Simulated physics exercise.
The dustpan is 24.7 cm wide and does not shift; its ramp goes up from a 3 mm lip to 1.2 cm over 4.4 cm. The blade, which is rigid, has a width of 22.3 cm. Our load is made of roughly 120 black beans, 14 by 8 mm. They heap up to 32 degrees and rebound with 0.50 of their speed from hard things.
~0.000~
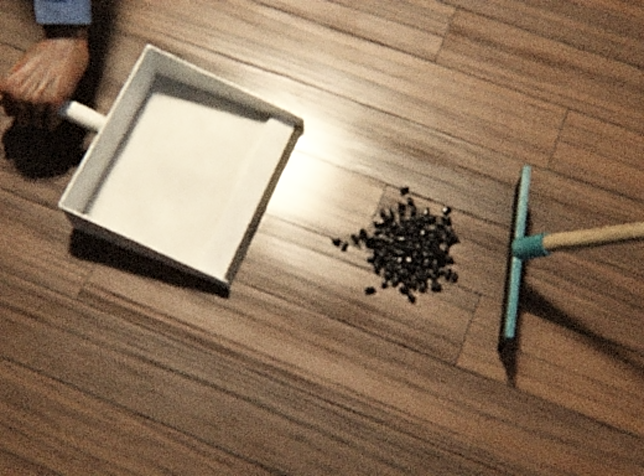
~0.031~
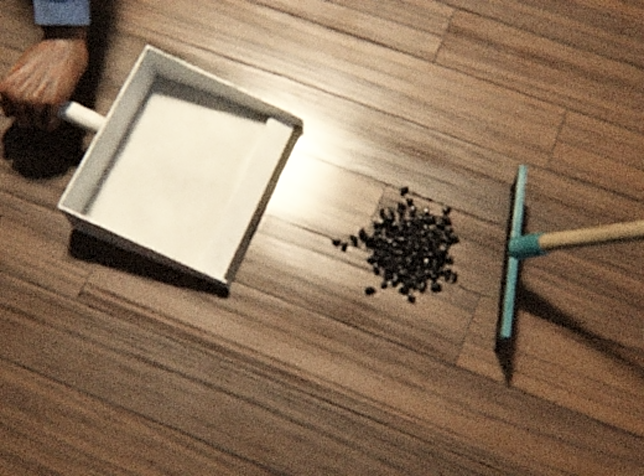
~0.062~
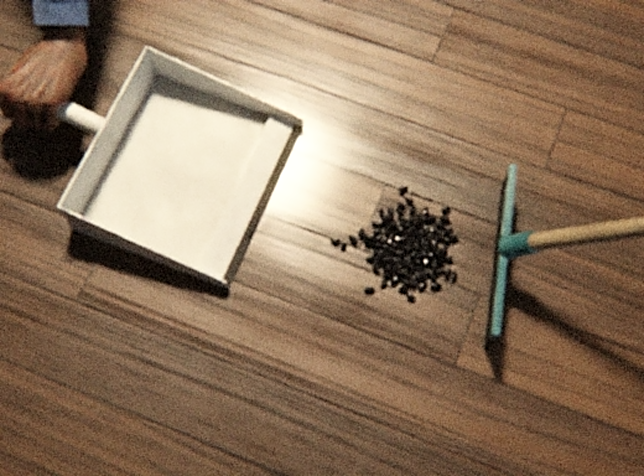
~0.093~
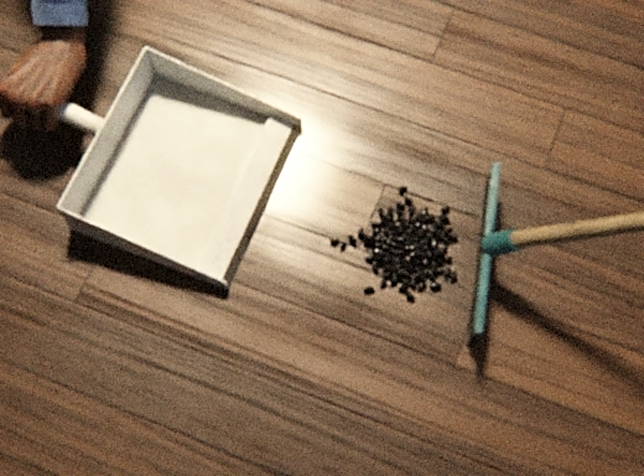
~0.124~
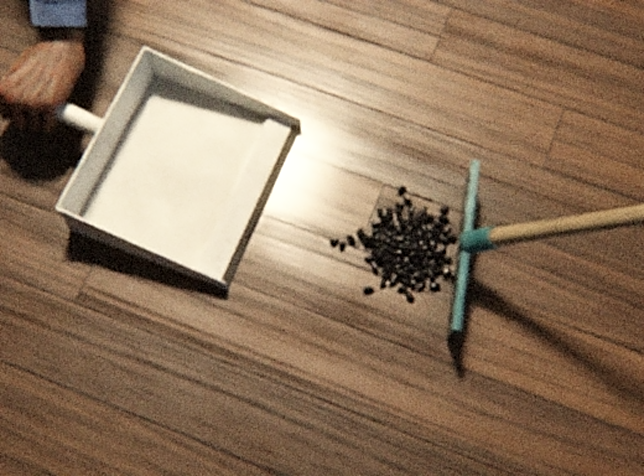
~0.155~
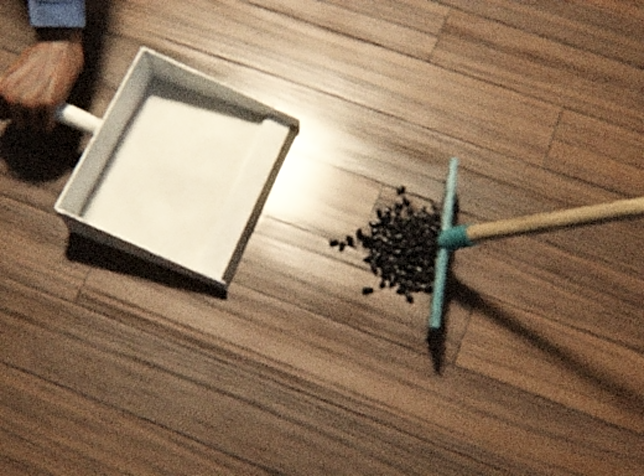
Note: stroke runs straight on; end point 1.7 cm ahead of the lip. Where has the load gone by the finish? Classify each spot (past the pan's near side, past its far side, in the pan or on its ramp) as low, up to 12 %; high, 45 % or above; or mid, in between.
Past the pan's near side low, past the pan's far side low, in the pan or on its ramp mid.
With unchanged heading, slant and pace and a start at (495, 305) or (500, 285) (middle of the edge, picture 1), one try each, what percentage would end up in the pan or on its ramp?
Some 30 and 30 per cent.
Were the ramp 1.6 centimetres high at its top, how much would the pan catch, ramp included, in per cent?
That change would give about 25 per cent.
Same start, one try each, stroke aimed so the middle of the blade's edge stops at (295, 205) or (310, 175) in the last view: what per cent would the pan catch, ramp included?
The two tries give about 20 and 15 percent.
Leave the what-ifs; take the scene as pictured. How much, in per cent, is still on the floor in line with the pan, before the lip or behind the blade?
65 %.
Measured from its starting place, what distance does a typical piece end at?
I'd say close to 20 cm.
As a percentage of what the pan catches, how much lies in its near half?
Some 70 per cent.
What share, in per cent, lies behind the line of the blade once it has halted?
0 %.
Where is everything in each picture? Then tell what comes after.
The first frame shows blade from (508, 336) to (525, 173), moved 0.0 cm, 0 of the pieces shifted so far; middle of the pieces at (413, 247); pan at (178, 171).
The second frame shows blade from (504, 336) to (521, 173), moved 0.4 cm, 0 of the pieces shifted so far; middle of the pieces at (412, 247).
The third frame shows blade from (494, 334) to (511, 171), moved 1.6 cm, 0 of the pieces shifted so far; middle of the pieces at (412, 247).
The fourth frame shows blade from (477, 332) to (495, 169), moved 3.5 cm, 0 of the pieces shifted so far; middle of the pieces at (411, 247).
The fifth frame shows blade from (455, 329) to (474, 167), moved 6.0 cm, 0 of the pieces shifted so far; middle of the pieces at (410, 247).
The sixth frame shows blade from (433, 327) to (453, 165), moved 8.5 cm, 41 of the pieces shifted so far; middle of the pieces at (407, 247); pan at (174, 173). Its pace works out near 0.81 m/s, heading 15 degrees towards the viewer's side.
Then, at 0.29 s, middle of the blade 13 cm from the lip; 0 % over the lip, far side 0 %, near side 0 %.
Then, at 0.38 s, middle of the blade 6 cm from the lip; 0 % over the lip, far side 0 %, near side 5 %.
Then, at 0.60 s, middle of the blade 4 cm from the lip; 30 % over the lip, far side 0 %, near side 5 %.
By 2.9 s all is still; near side 5 %, far side 0 %, pan 30 %, in front of the lip or behind the blade 65 %.
